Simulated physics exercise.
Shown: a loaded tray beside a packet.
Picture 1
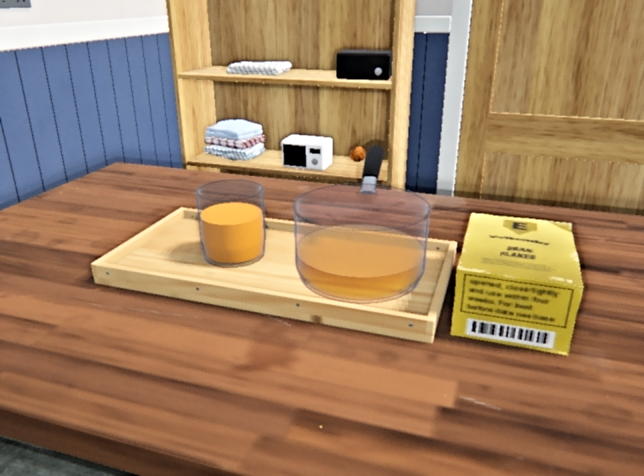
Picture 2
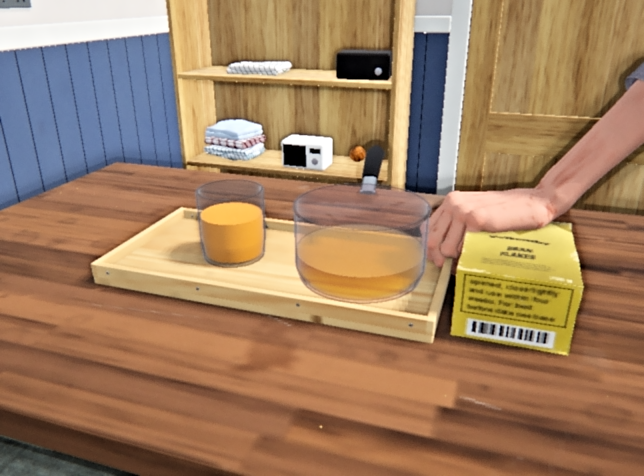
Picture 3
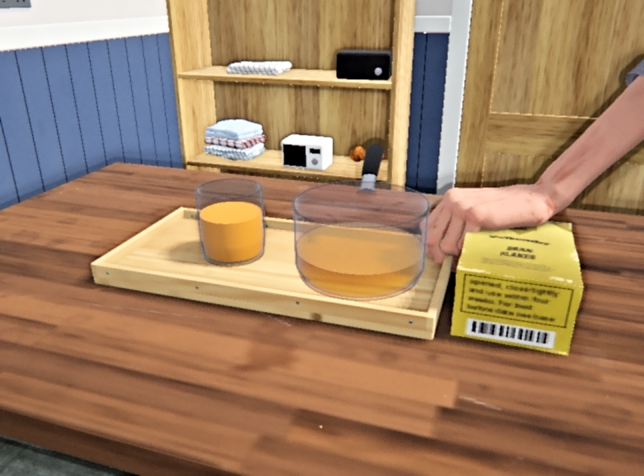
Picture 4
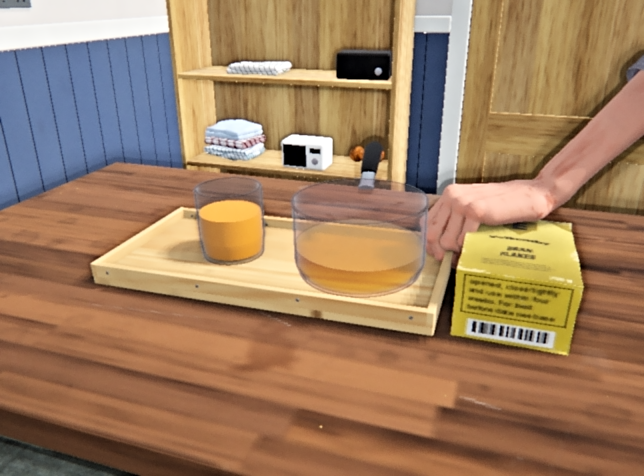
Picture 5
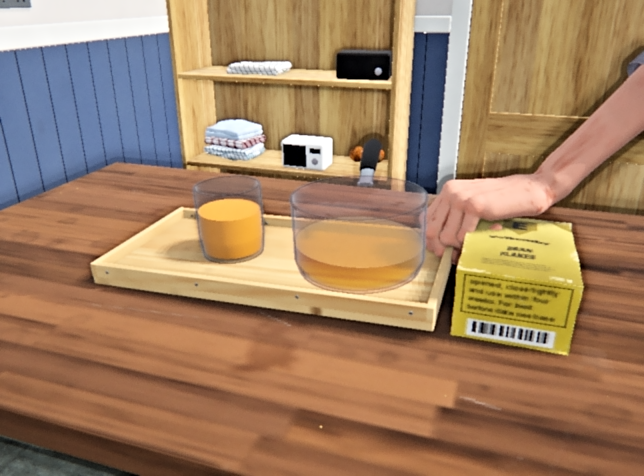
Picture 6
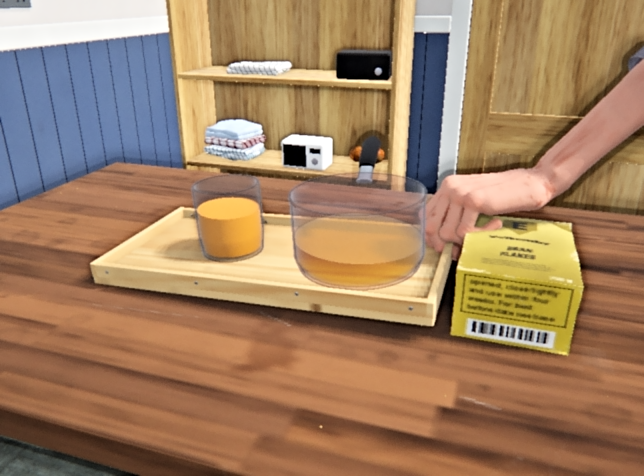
A hand reaches in from the right, grips the near right end of a pale wooden tray and raises it very slightly, the mug and saucepan shifting barely with it. The mug, left, and wider clear saucepan, right, hold orange liquid, beside a yellow packet. The fixed view looks slightly down across a brown wooden table towards shelves, blue panelling and a wooden door.
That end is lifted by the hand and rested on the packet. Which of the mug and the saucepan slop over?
The mug holds; the saucepan holds.
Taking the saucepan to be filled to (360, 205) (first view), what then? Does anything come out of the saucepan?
It overflows.
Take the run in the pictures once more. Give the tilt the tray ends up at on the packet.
It ends up tilted at around 12°.
A moment on, the tray slopes by about 7°; mug, all is still inside; saucepan, all is still inside.
Further on, the tray slopes by about 14°; mug, all is still inside; saucepan, all is still inside.
When it is over, the tray slopes by about 12°, resting on the packet; mug, all is still inside; saucepan, all is still inside.
